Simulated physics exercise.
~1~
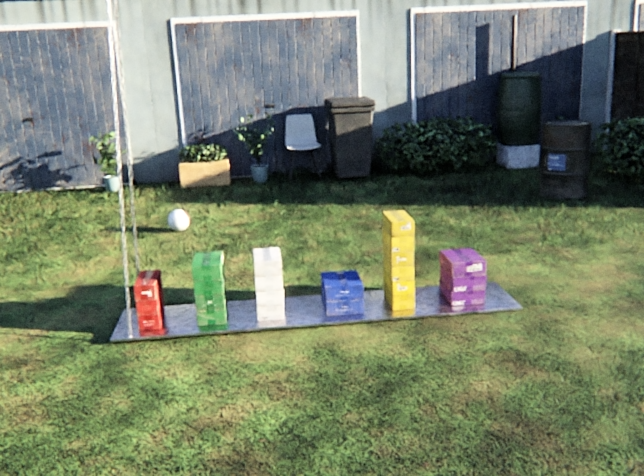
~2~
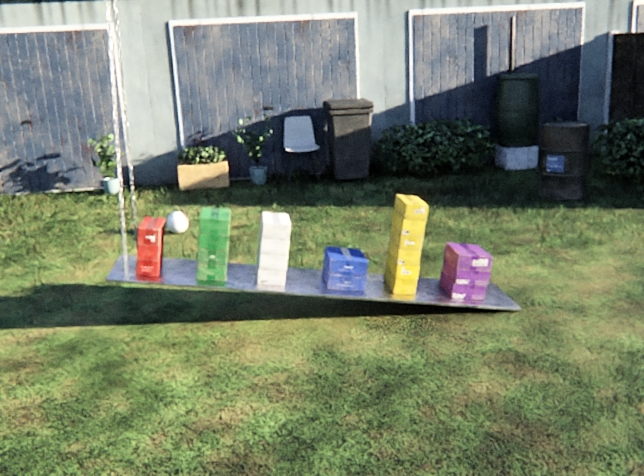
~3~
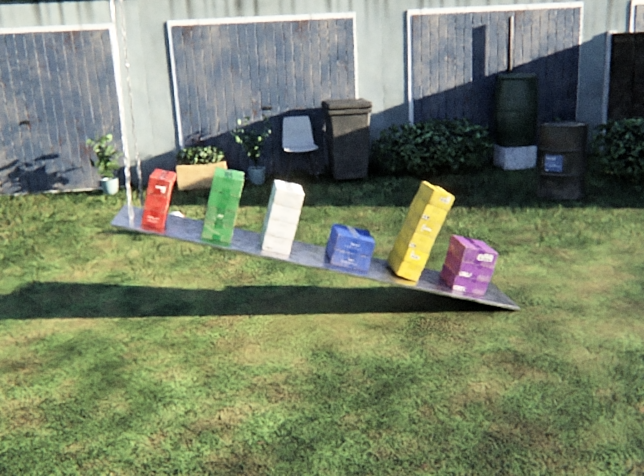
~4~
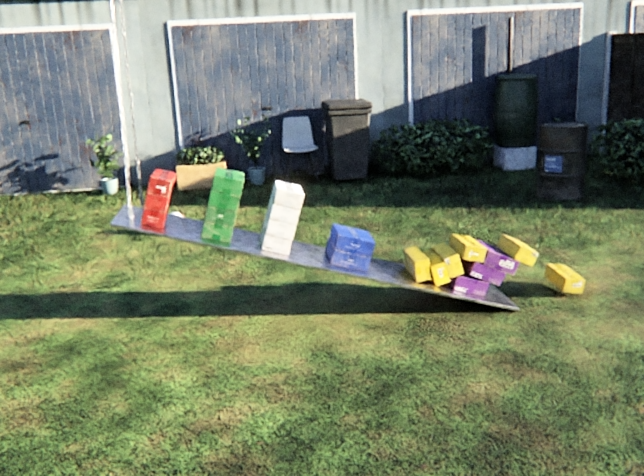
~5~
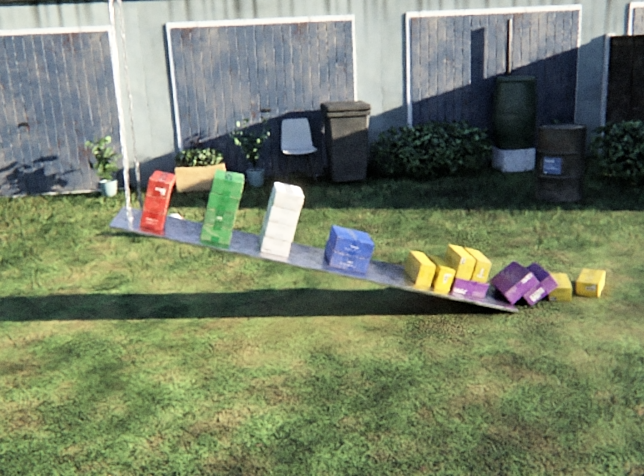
A long metal-edged board holding six coloured stacks of boxes on a lawn rose at its left end until the tall yellow stack toppled into the purple one, leaving both collapsed at the lower right while the other four stayed standing.
